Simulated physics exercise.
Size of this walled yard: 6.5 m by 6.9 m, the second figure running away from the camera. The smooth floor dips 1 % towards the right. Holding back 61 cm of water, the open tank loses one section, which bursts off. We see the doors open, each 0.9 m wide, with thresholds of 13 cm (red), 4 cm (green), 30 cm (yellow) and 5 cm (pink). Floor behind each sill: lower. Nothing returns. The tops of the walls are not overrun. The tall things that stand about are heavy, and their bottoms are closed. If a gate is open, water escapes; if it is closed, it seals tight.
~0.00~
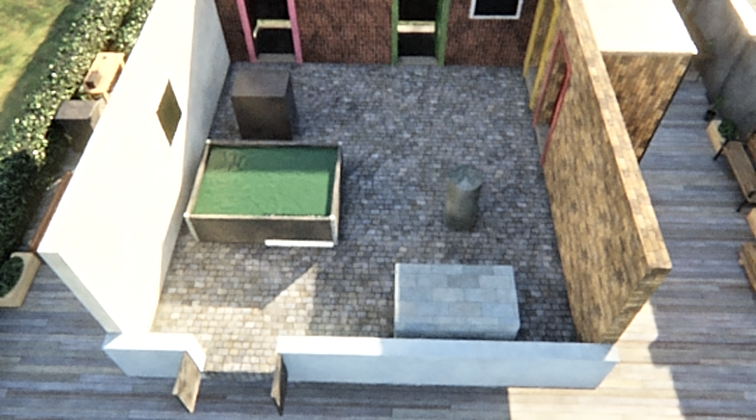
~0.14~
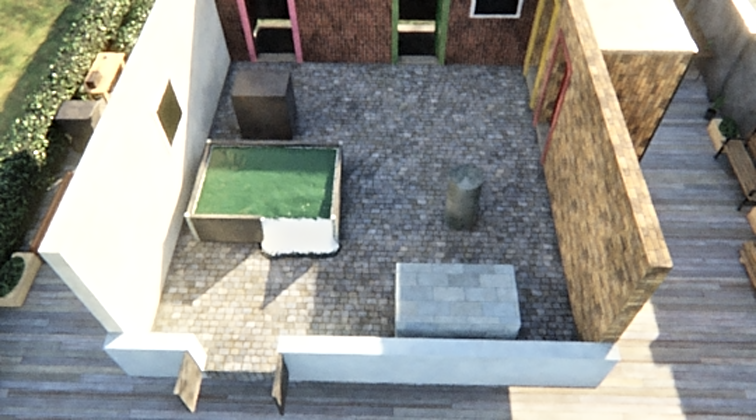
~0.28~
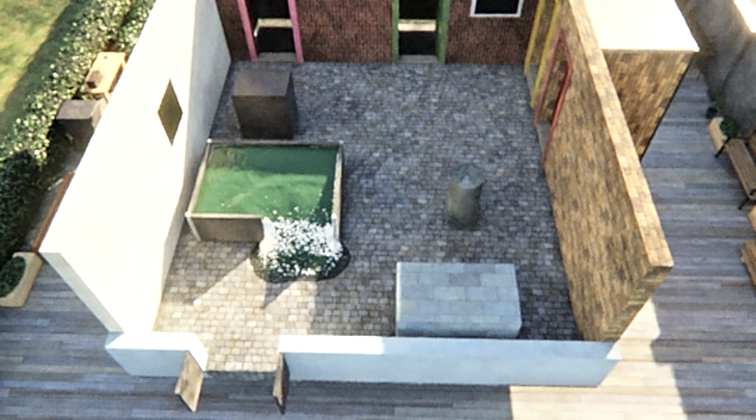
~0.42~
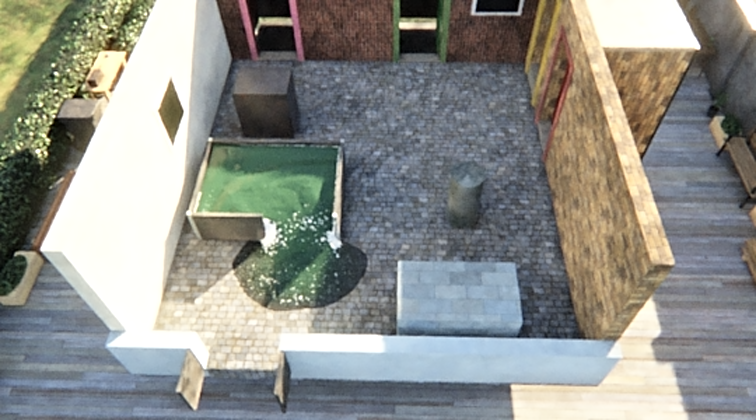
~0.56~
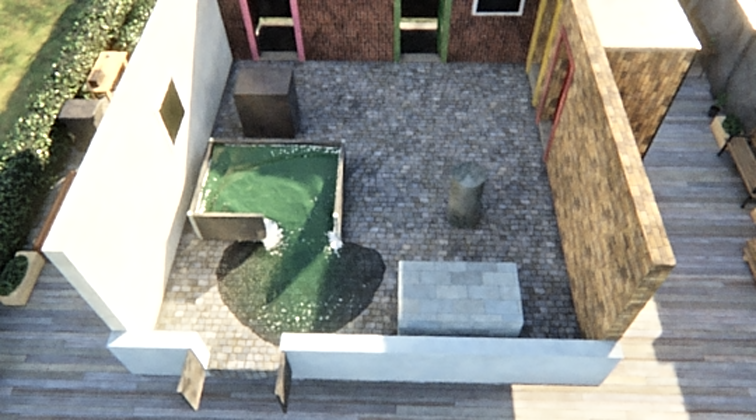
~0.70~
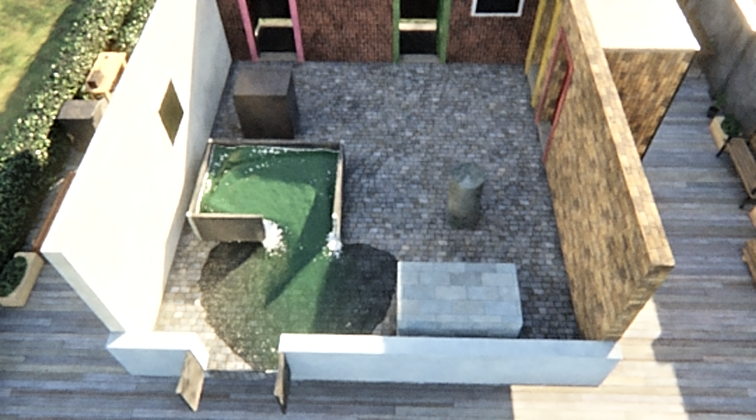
In a walled yard paved with small stones, a tank of green water stands near the left wall, until part of its front breaks away. White, foaming water pours through the gap, then spreads across the paving in a widening dark pool, reaching the pale block and the low front wall.
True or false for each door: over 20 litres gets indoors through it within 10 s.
Red door - false, green door - false, yellow door - false, pink door - false.
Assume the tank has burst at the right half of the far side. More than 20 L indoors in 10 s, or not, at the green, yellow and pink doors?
Green: Exceeding the limit; yellow: Within the limit; pink: Exceeding the limit.
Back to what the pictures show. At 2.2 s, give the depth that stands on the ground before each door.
You'd get red at 0 cm, green at 0 cm, yellow at 0 cm, and pink at 0 cm.
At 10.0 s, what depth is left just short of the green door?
Roughly 4.5 cm.
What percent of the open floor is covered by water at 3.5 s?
Roughly 35 percent.
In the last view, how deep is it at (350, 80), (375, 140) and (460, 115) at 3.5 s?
First 0 cm, then 0 cm, then 0 cm.
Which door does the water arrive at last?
The answer is the pink door.
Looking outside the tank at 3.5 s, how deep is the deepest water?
Roughly 22 cm.
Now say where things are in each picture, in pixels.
The first picture shows still water, 61 cm deep, in the open tank at (268, 181).
In the second picture, water pours out at (299, 232) and has run 0.6 m, to (264, 248); typically 8 cm deep outside, 61 cm at the open tank's back.
In the third picture, water pours out at (301, 233) and has run 0.9 m, to (264, 275); typically 10 cm deep outside, 61 cm at the open tank's back.
In the fourth picture, the front is at (278, 307), 1.3 m from the gap at (302, 233); 2.0 m2 of floor is under water; 61 cm left at the back of the open tank.
In the fifth picture, the front is at a hidden place, 1.9 m from the gap at (303, 233); 3.3 m2 of floor is under water; 56 cm left at the back of the open tank.
In the sixth picture, the front is at a hidden place, 2.3 m from the gap at (302, 233); 4.6 m2 of floor is under water; 50 cm left at the back of the open tank.
After 1.4 s water covers 15 % of the floor and is deepest (36 cm) near (316, 245); red door not reached, green door not reached, yellow door not reached, pink door not reached.
After 2.2 s water covers 20 % of the floor and is deepest (38 cm) near (339, 357); red door not reached, green door not reached, yellow door not reached, pink door not reached.
After 3.5 s water covers 35 % of the floor and is deepest (22 cm) near (316, 345); red door not reached, green door not reached, yellow door not reached, pink door not reached.
After 6.0 s water covers 65 % of the floor and is deepest (15 cm) near (388, 346); red door 3 cm at the sill, 0 L in, green door not reached, yellow door 2 cm at the sill, 0 L in, pink door not reached.
After 10.0 s water covers 75 % of the floor and is deepest (10 cm) near (389, 335); red door 3 cm at the sill, 0 L in, green door 4 cm at the sill, 0 L in, yellow door 7 cm at the sill, 0 L in, pink door 2 cm at the sill, 0 L in.
